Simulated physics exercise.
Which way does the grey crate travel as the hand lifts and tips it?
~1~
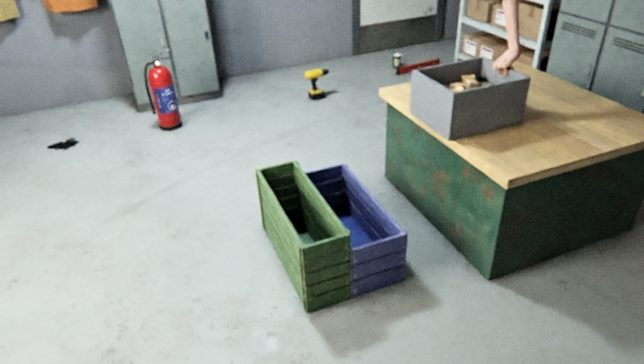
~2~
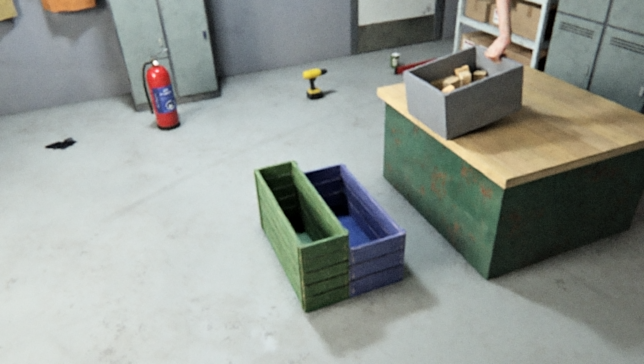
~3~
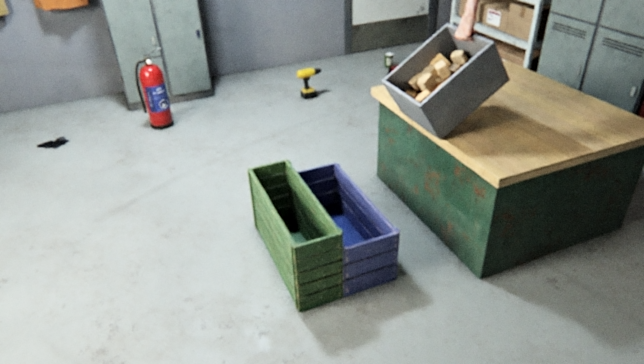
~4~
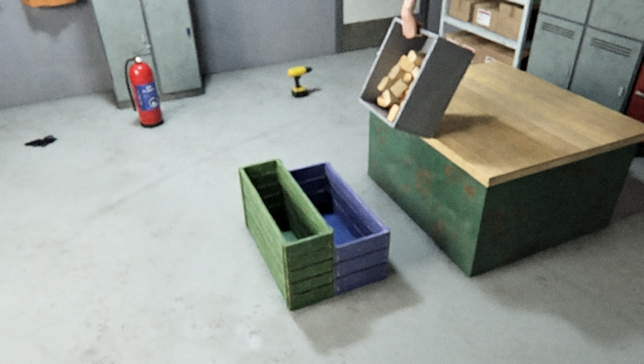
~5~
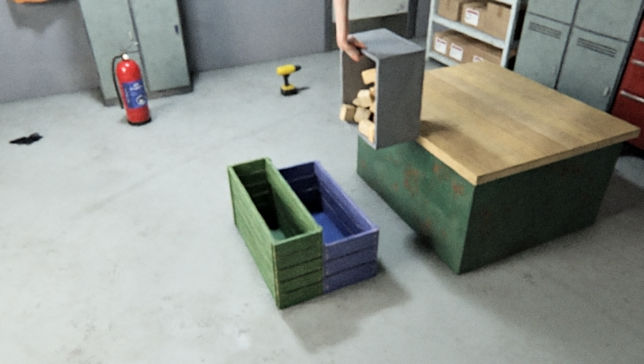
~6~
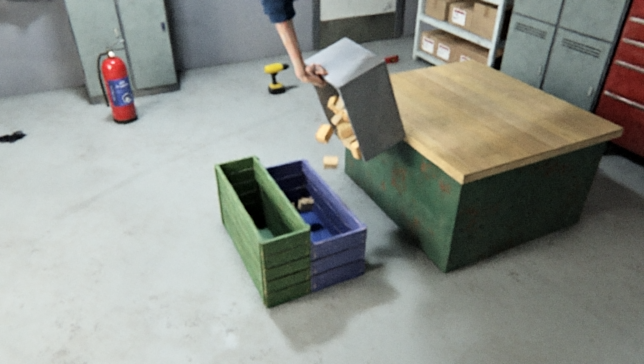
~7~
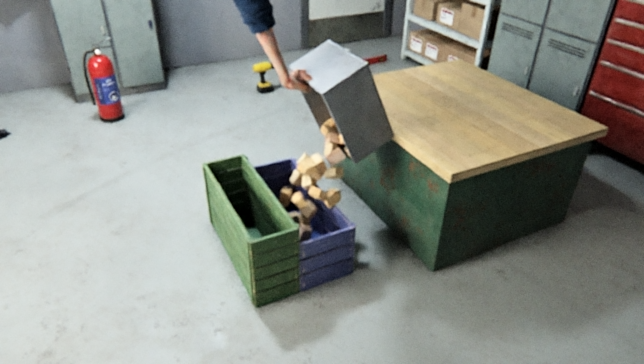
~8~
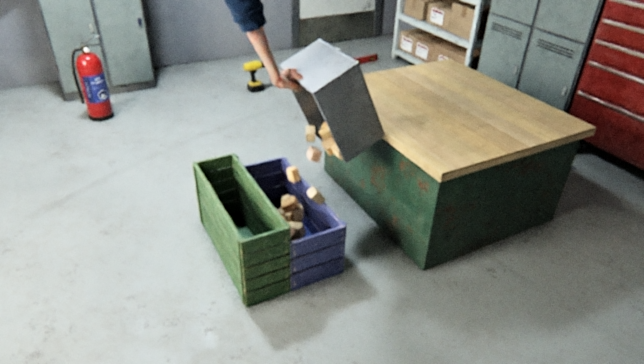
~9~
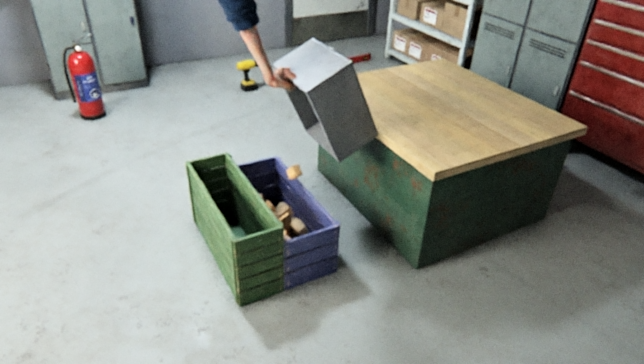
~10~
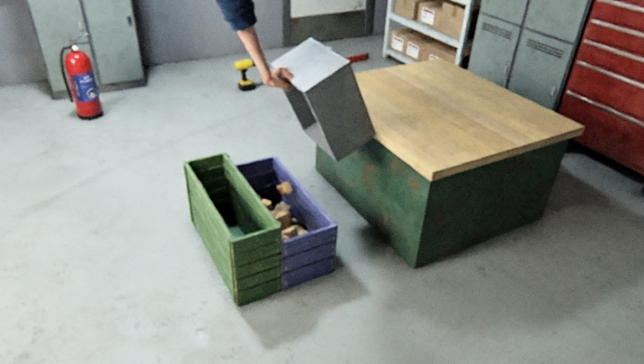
The grey crate moves to the left, from its place on top of the bench out towards the blue bin.
